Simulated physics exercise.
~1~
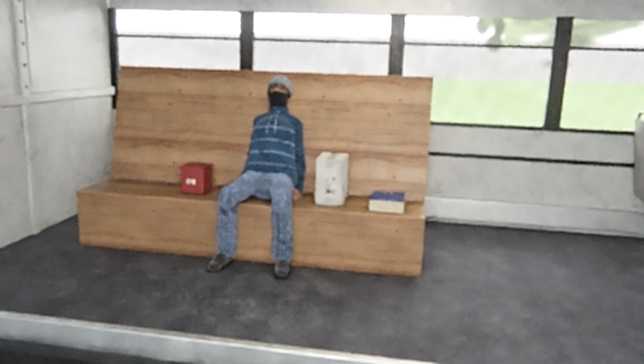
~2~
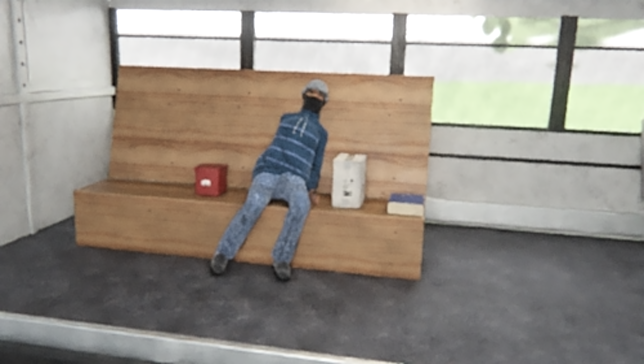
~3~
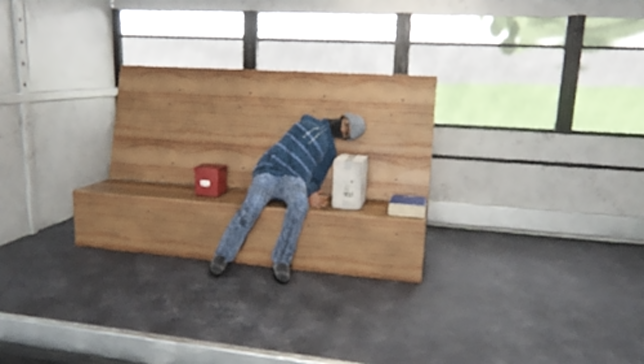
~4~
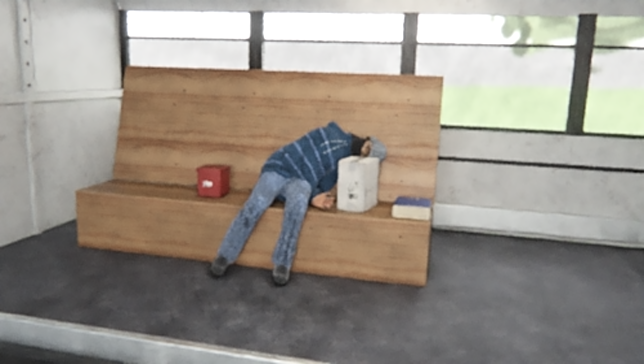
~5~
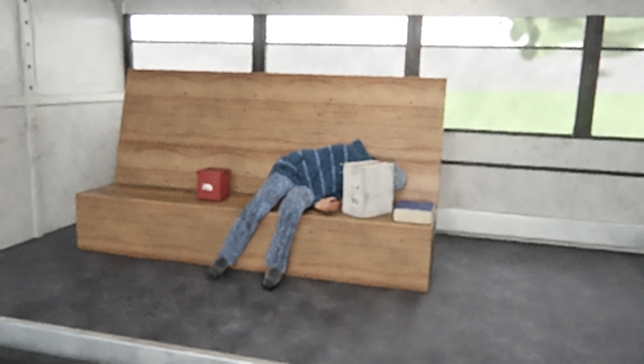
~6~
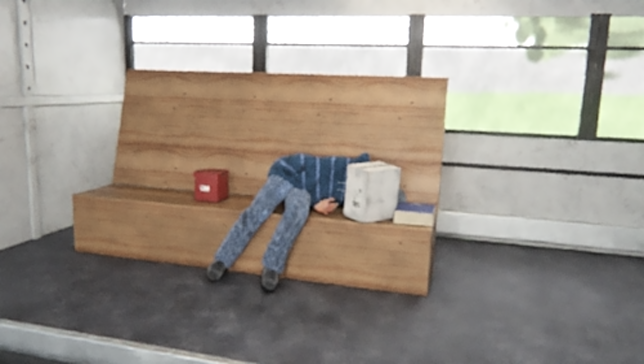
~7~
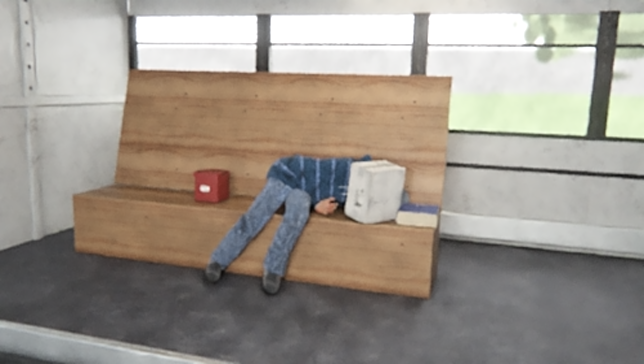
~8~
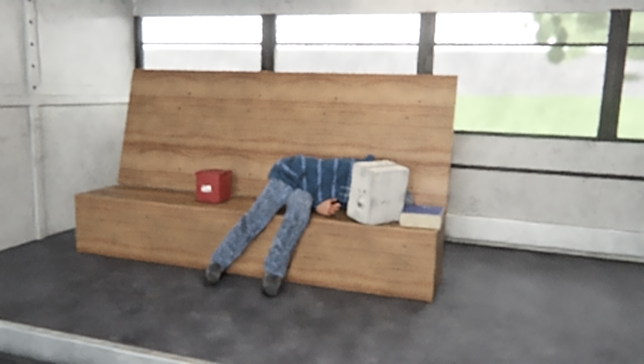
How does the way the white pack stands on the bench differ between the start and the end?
At the start the white pack stands upright on the seat, but by the end it is leaning, though still on the bench.
